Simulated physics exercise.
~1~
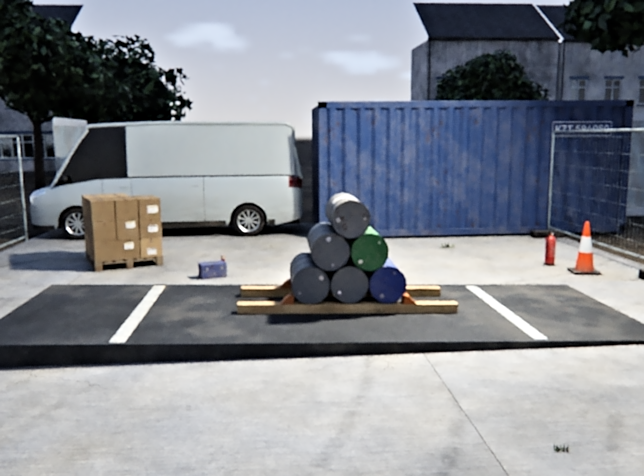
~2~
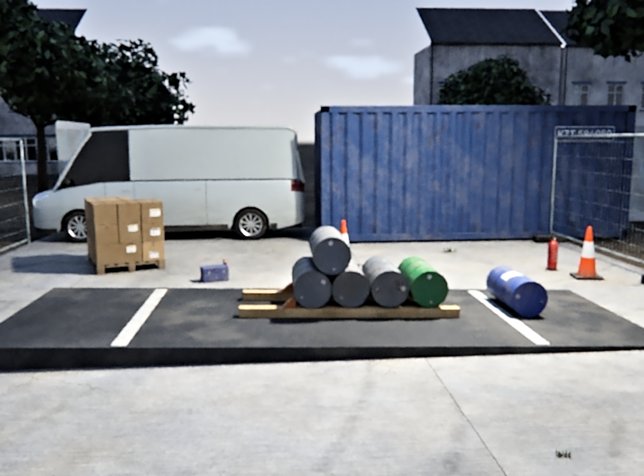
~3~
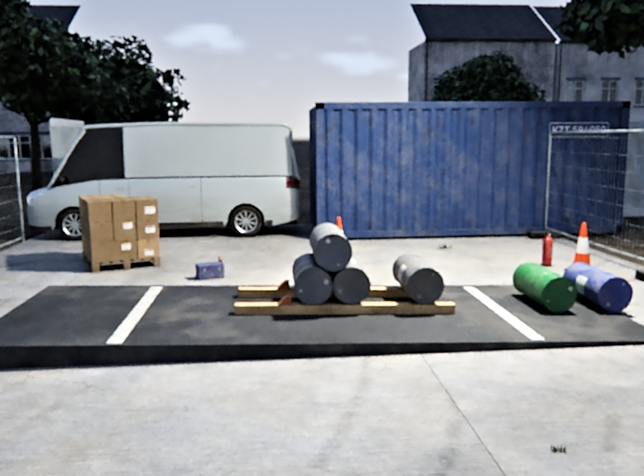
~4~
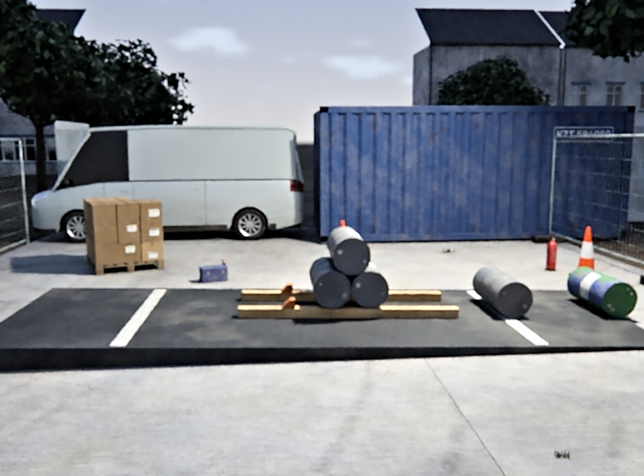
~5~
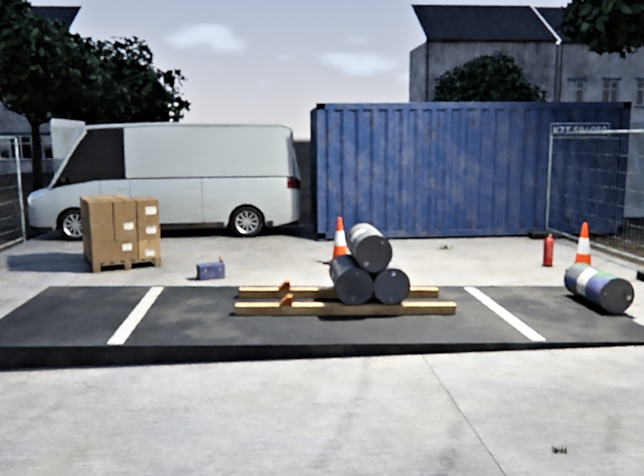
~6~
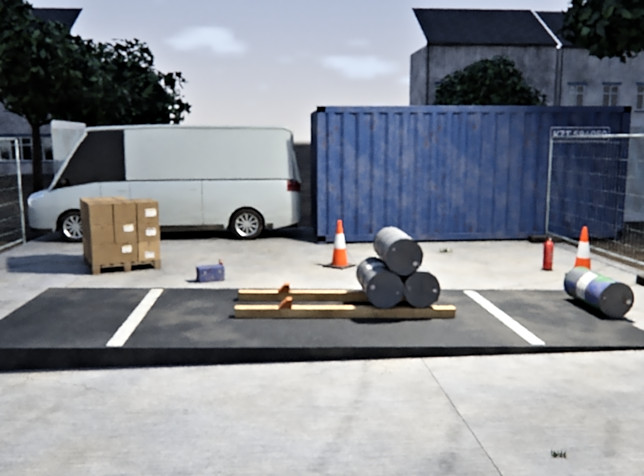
A pyramid of drums collapsed to the right, the blue one rolling off the wooden beams first, then the green and a grey one, all passing the white line, while the last three shifted right and stayed stacked on the beams.
